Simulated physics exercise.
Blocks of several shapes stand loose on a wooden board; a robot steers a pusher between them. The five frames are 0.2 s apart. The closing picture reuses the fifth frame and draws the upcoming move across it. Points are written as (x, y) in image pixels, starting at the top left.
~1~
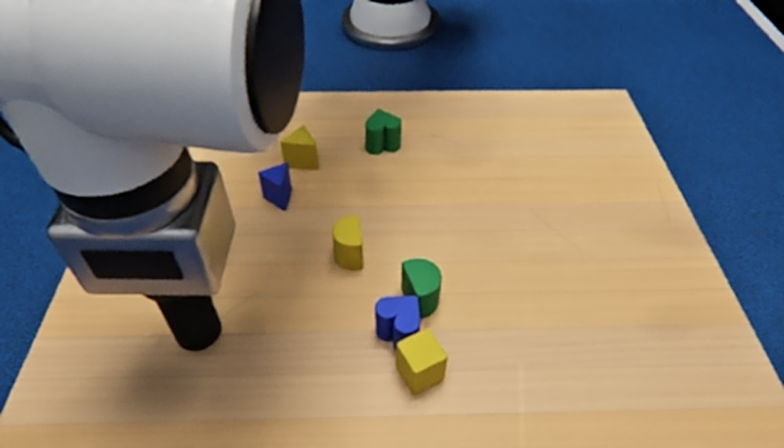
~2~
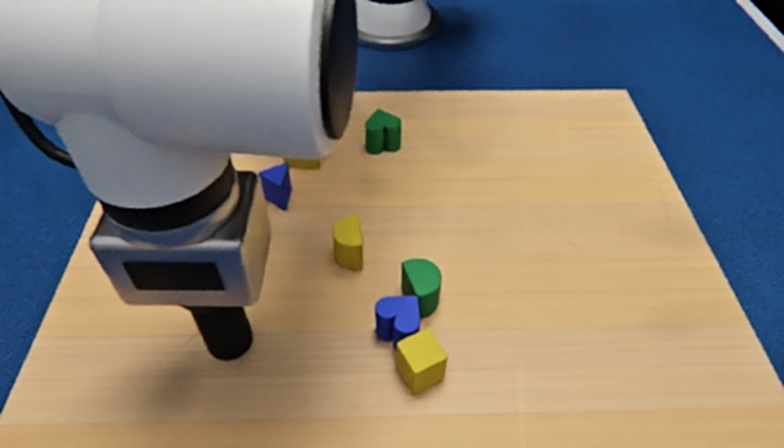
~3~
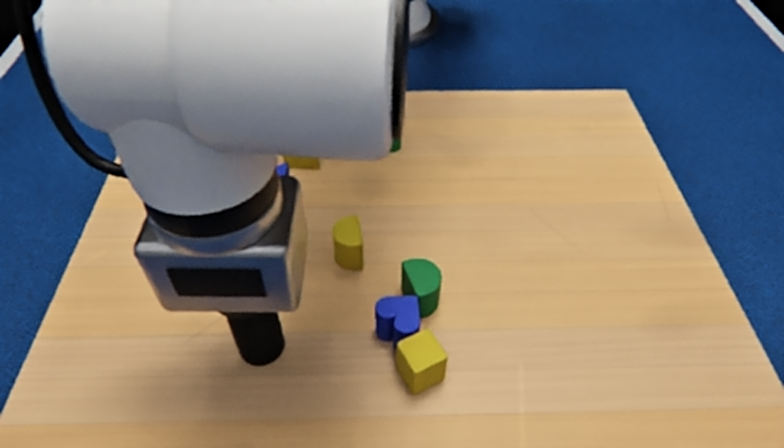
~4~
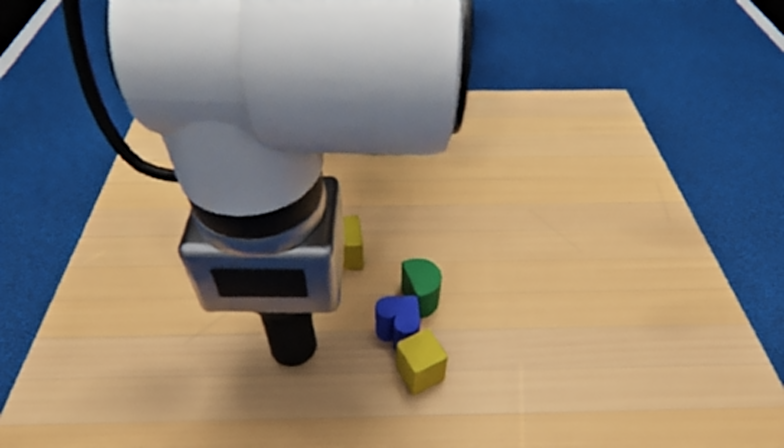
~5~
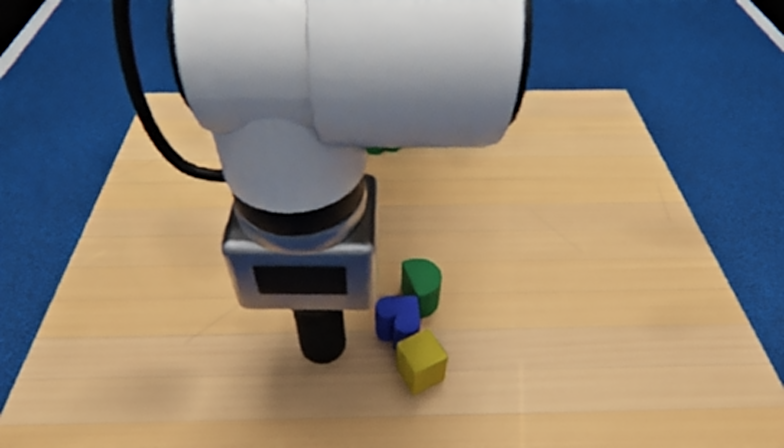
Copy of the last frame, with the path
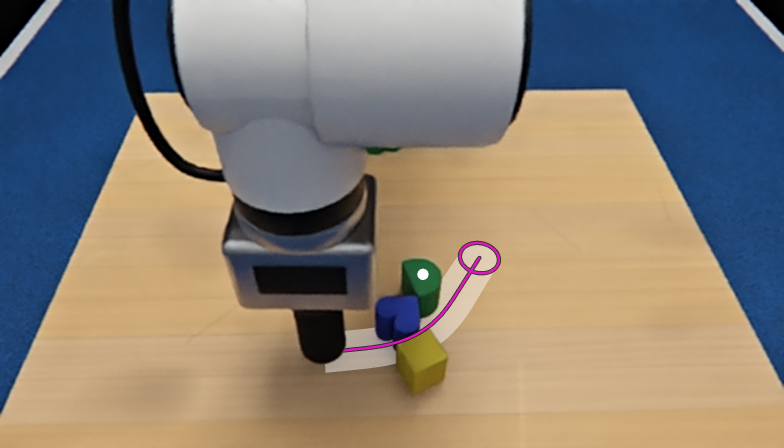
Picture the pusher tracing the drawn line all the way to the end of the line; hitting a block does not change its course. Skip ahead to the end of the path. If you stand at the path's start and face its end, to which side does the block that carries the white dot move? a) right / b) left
My pick is b.
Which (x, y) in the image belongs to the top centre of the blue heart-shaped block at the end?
That would be at about pixel (508, 264).
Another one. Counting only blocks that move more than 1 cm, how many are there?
Two blocks move more than 1 cm.
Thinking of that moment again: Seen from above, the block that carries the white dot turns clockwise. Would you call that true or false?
Verdict: False.
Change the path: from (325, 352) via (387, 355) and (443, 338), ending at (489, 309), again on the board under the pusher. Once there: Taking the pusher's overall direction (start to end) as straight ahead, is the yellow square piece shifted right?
The answer is yes.
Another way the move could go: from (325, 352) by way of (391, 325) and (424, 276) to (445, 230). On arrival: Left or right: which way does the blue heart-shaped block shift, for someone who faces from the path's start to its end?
Rightward.
Path on the board, from (325, 352) over (398, 342) and (450, 304) to (479, 258); the dot is on the green D-shaped block.
The first path, step by step. One third of the way, pusher (400, 333); blue heart-shaped block (434, 303), turned 20° clockwise; green D-shaped block (430, 269), turned 35° anticlockwise.
Two thirds of the way, pusher (452, 294); blue heart-shaped block (490, 274), turned 40° clockwise; green D-shaped block (439, 252), turned 95° anticlockwise.
At the end, pusher (481, 249); blue heart-shaped block (508, 264), turned 85° clockwise; yellow square piece in place; green D-shaped block (438, 240), turned 125° anticlockwise.
